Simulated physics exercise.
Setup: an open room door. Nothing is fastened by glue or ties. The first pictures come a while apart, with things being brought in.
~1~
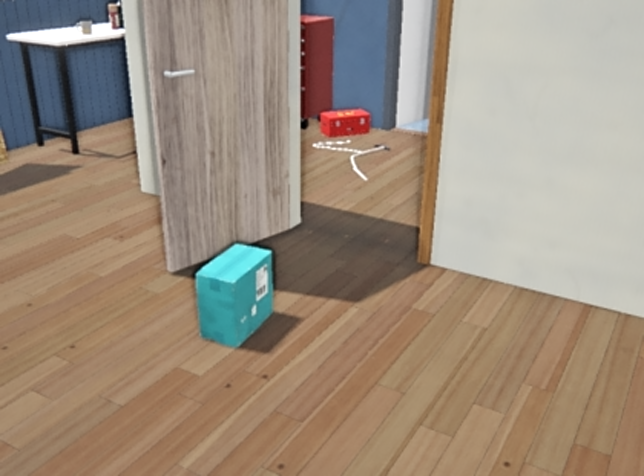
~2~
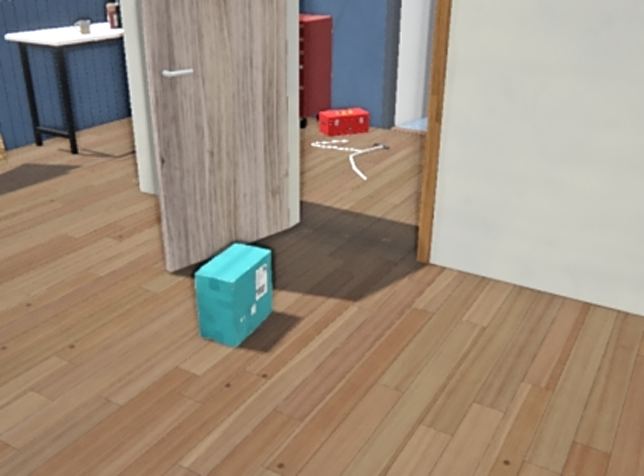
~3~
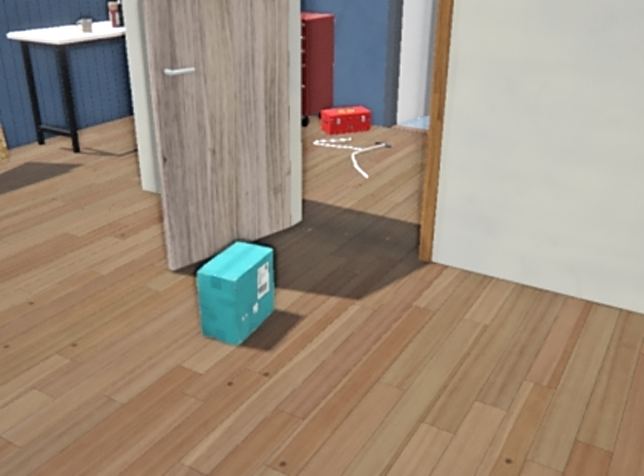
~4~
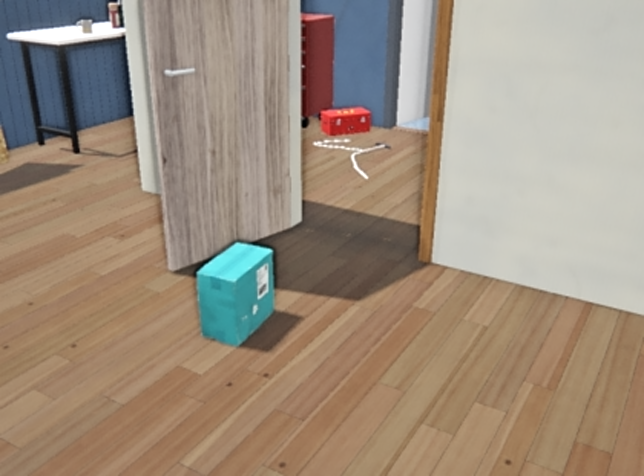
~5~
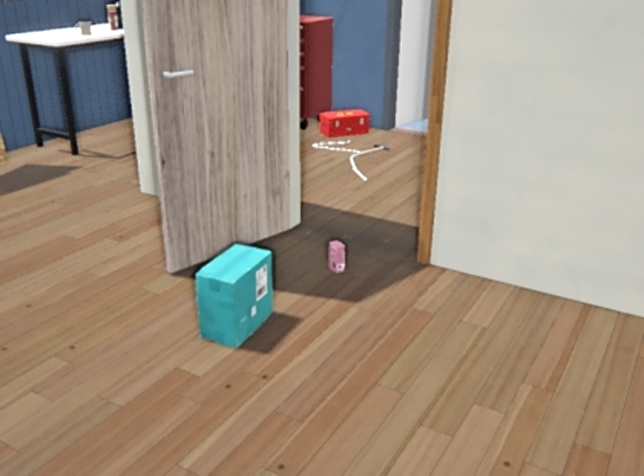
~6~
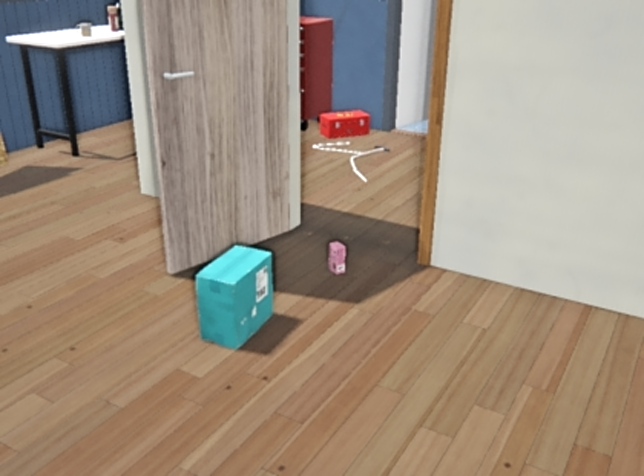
In a wood-floored room, a pink item appears near the still open door and turquoise box.
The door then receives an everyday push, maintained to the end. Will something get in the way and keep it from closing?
No, it closes fully.
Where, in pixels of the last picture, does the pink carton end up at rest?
Roughly (407, 238).
Then, 1.00 s past the last view, door at 71°.
Then, 1.70 s past the last view, door at 27°; pink carton displaced about its own width near (353, 255).
Then, 1.90 s past the last view, door at 13°; pink carton displaced well along near (373, 249).
Then, 2.20 s past the last view, door at 0°; pink carton rocked 5° from its first pose near (395, 237).
Finally, door at 0°; down or leaning hard on the floor, pink carton; turquoise box still in place. Final places as the last picture's camera would see them, pink carton near (407, 238).
